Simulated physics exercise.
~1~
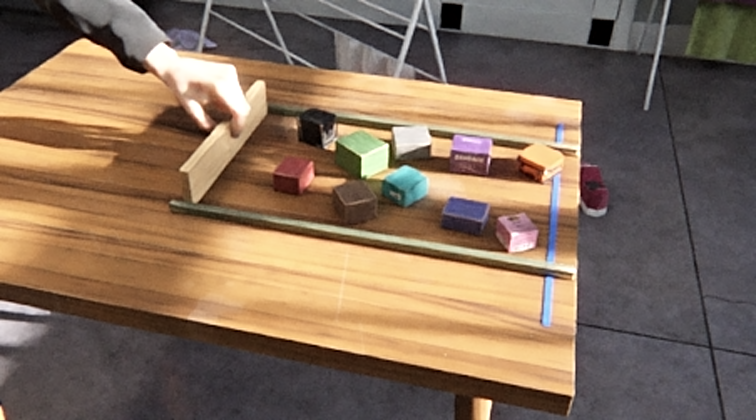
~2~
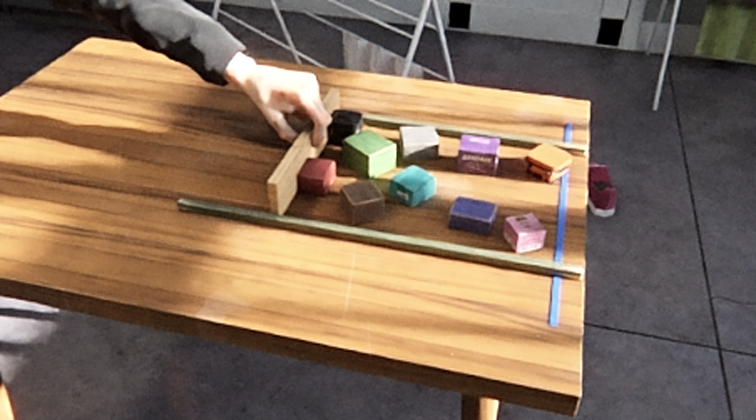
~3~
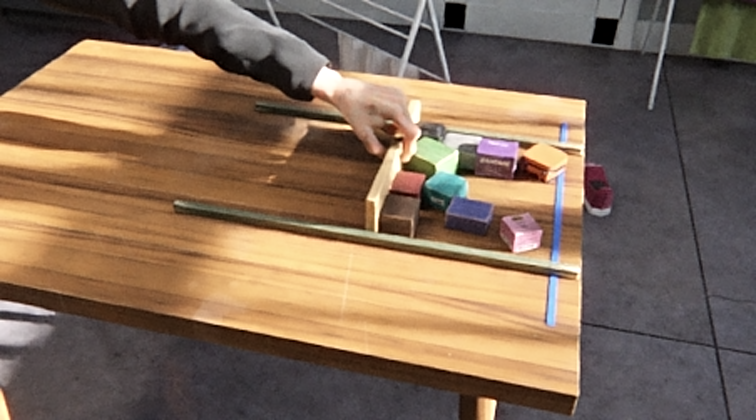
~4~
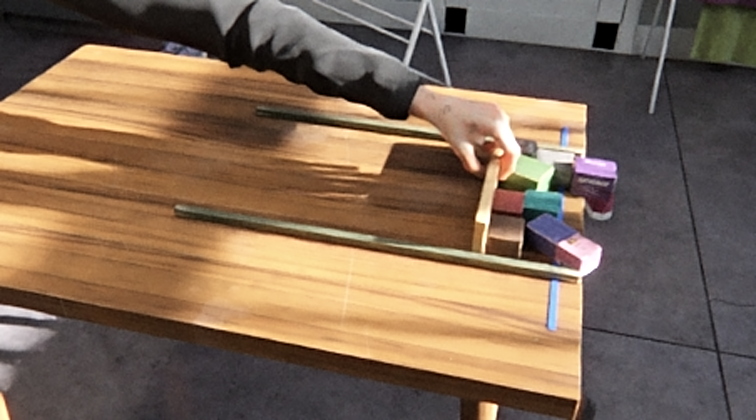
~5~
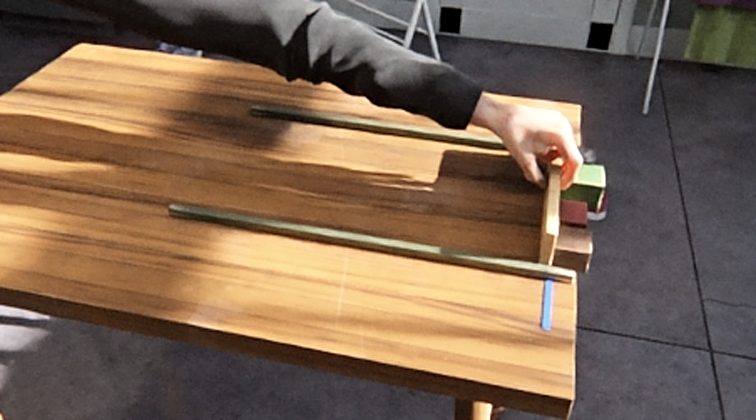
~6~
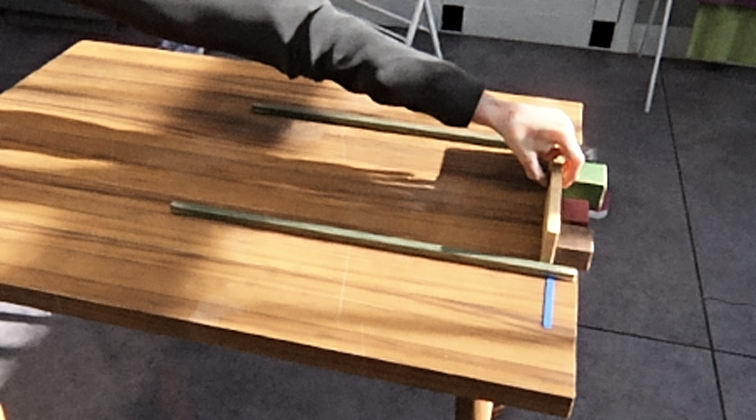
A hand slid an upright wooden board to the right between two rails, gathering colourful blocks and pushing most of them off the table's end, then stopped at the edge with a green block and a few others still poking out past it.
